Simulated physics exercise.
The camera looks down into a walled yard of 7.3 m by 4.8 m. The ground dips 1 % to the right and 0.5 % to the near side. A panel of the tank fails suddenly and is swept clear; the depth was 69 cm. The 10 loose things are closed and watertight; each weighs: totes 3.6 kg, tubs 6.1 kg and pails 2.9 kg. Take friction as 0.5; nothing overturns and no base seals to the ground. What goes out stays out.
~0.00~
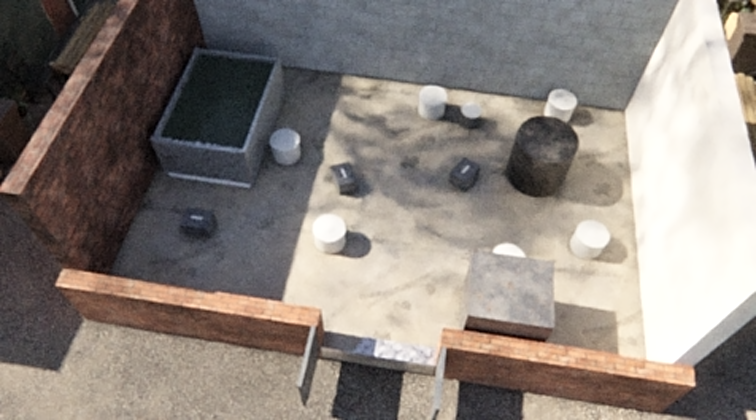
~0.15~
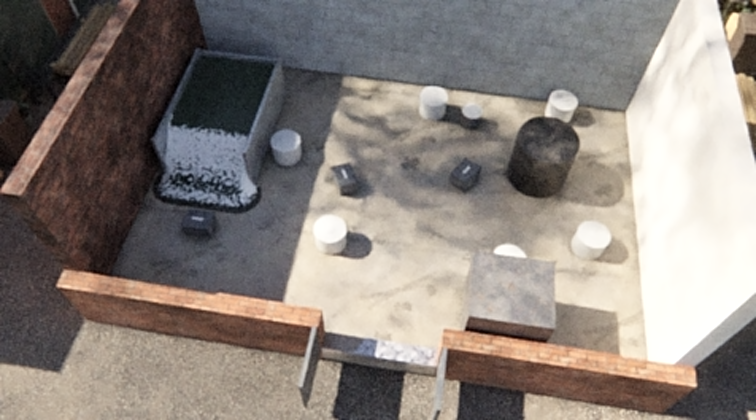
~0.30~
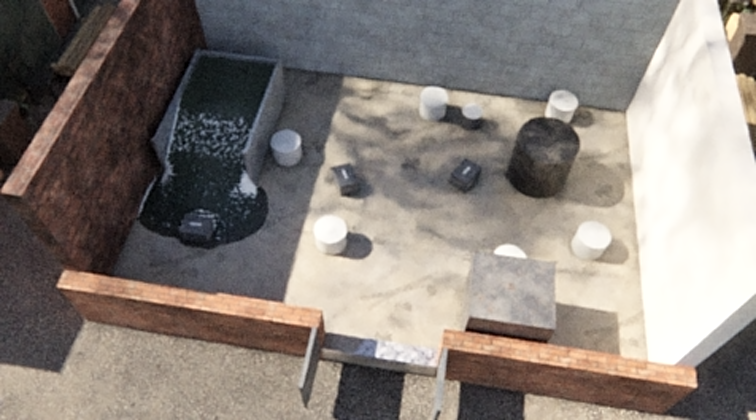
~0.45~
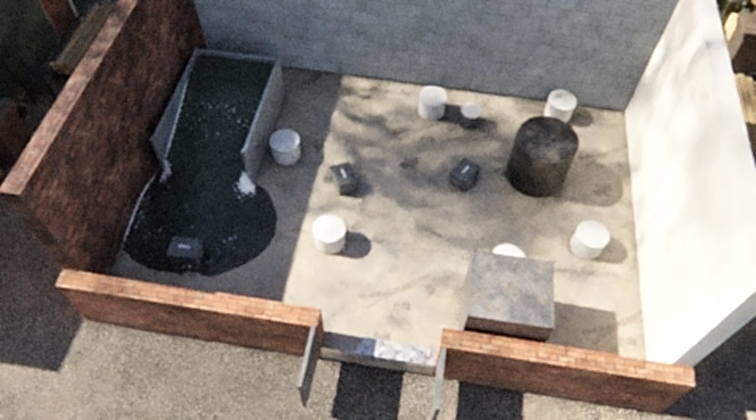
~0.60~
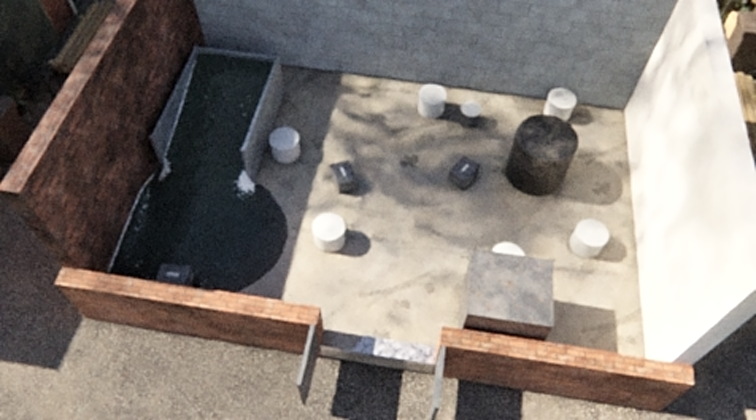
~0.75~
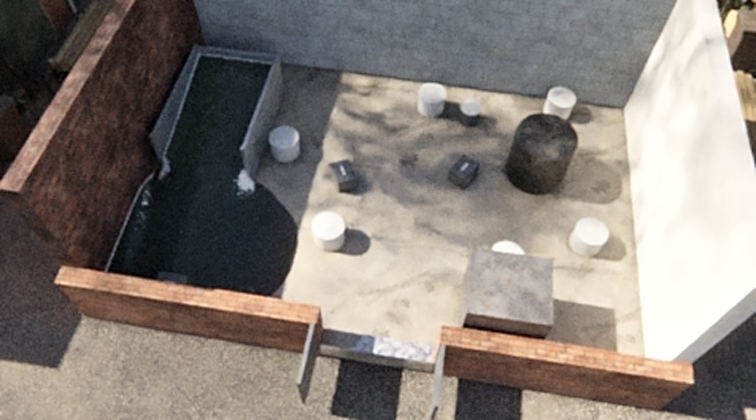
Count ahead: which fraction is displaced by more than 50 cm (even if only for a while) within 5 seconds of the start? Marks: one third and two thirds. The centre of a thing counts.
It is from one to two thirds.
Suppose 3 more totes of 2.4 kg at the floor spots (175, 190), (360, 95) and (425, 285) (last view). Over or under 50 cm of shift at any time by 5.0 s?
In turn: Past it, short of it, over.
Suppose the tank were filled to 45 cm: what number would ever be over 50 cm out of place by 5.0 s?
In that case 3 of them.
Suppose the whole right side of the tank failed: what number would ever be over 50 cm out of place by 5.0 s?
In that case 9 of them.
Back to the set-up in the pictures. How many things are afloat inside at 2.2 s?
At that moment 1.
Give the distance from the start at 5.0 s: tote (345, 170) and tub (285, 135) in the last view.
In that order: 80 cm, 0 cm.
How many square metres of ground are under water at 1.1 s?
Roughly 8.0 m2.
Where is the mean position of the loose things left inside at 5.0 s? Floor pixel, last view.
Around (467, 169).
After 1.1 s 1 of 10 are over 50 cm from their spots; 1 afloat.
After 2.2 s 1 of 10 are over 50 cm from their spots; 1 afloat.
After 3.5 s 3 of 10 are over 50 cm from their spots; 1 afloat.
After 5.0 s 6 of 10 are over 50 cm from their spots, and 6 have been at some point; 4 afloat.
